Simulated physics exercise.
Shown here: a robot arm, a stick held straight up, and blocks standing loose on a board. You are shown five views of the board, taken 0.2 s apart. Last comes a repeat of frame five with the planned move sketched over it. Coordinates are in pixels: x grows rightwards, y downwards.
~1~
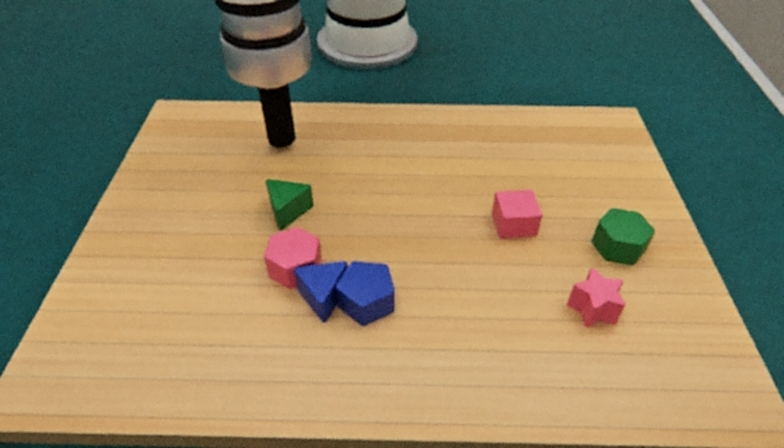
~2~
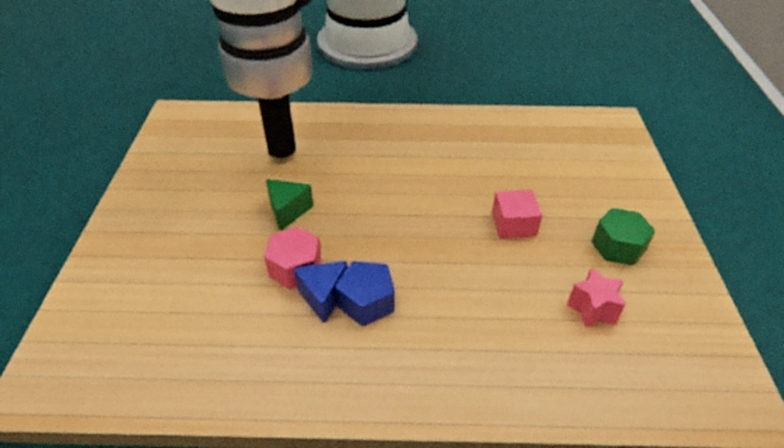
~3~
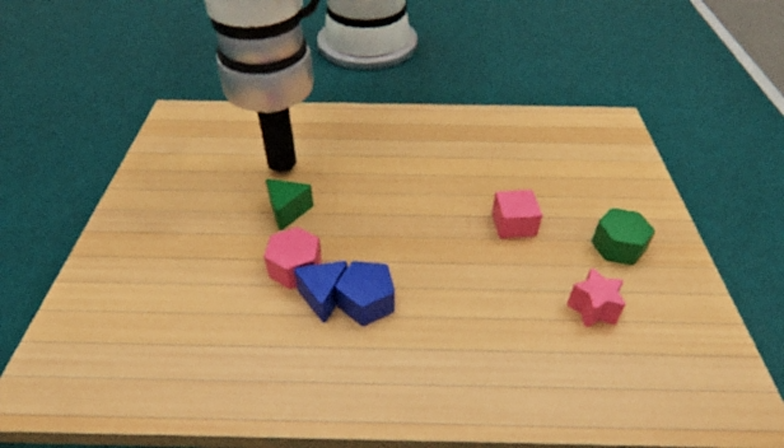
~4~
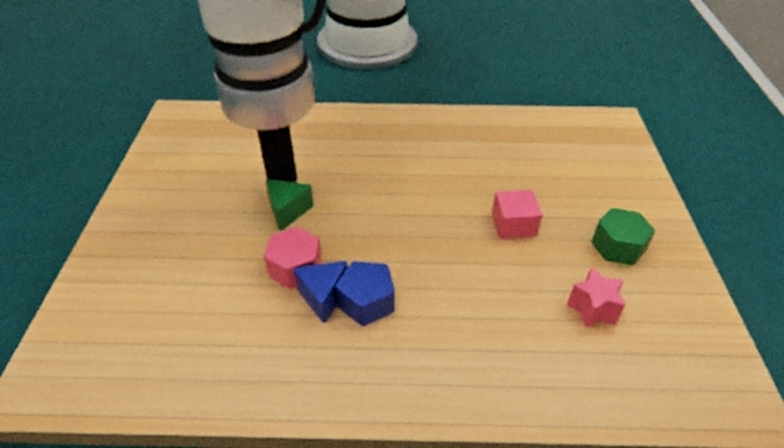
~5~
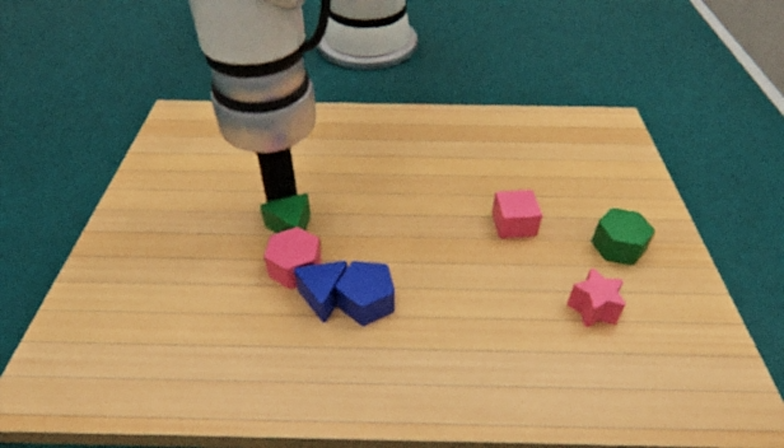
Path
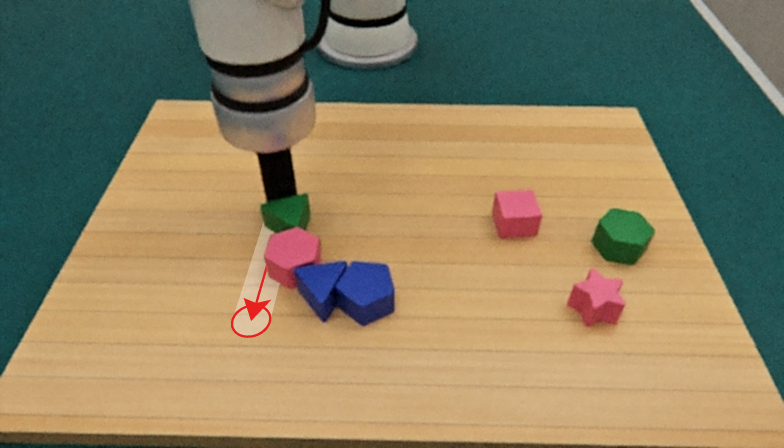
A robot arm lowers its black stick toward the green triangle and nudges it slightly.
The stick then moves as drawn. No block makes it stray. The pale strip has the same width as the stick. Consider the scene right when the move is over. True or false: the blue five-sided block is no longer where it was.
The statement is false.
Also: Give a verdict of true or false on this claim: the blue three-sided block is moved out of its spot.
True.
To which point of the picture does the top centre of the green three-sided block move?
Put as a pixel place, it's (305, 227).
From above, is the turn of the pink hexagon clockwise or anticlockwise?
Looking down, my answer is that the pink hexagon rotates clockwise.
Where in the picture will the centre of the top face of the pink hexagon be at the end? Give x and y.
In the picture, it is at (304, 261).
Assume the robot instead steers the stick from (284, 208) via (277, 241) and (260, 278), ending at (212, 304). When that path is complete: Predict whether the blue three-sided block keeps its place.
That block is going to get moved.
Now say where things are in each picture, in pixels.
Tip of the stick (282, 139), middles of tops, green three-sided block (284, 191), pink hexagon (292, 247), blue three-sided block (321, 277), blue five-sided block (366, 281), in the first picture.
Stick (282, 150), nothing pushed, in the second picture.
Stick (282, 163), nothing pushed, in the third picture.
Stick (282, 180), nothing pushed, in the fourth picture.
Stick (283, 200), green three-sided block (288, 207), pink hexagon (292, 247), blue three-sided block (321, 277), blue five-sided block (366, 281), in the fifth picture.
The line goes from (284, 208) to (251, 321).
On the path given first. One third of the way, stick (273, 234); green three-sided block (302, 226), turned 40° anticlockwise; pink hexagon (300, 259), turned 45° clockwise; blue three-sided block (319, 289), turned 30° anticlockwise.
Two thirds of the way, stick (262, 271); green three-sided block (305, 227), turned 60° anticlockwise; pink hexagon (304, 261), turned 50° clockwise; blue three-sided block (319, 292), turned 25° anticlockwise.
At the end, stick (249, 314); green three-sided block (305, 227), turned 60° anticlockwise; pink hexagon (304, 261), turned 50° clockwise; blue three-sided block (319, 292), turned 25° anticlockwise; blue five-sided block unmoved.
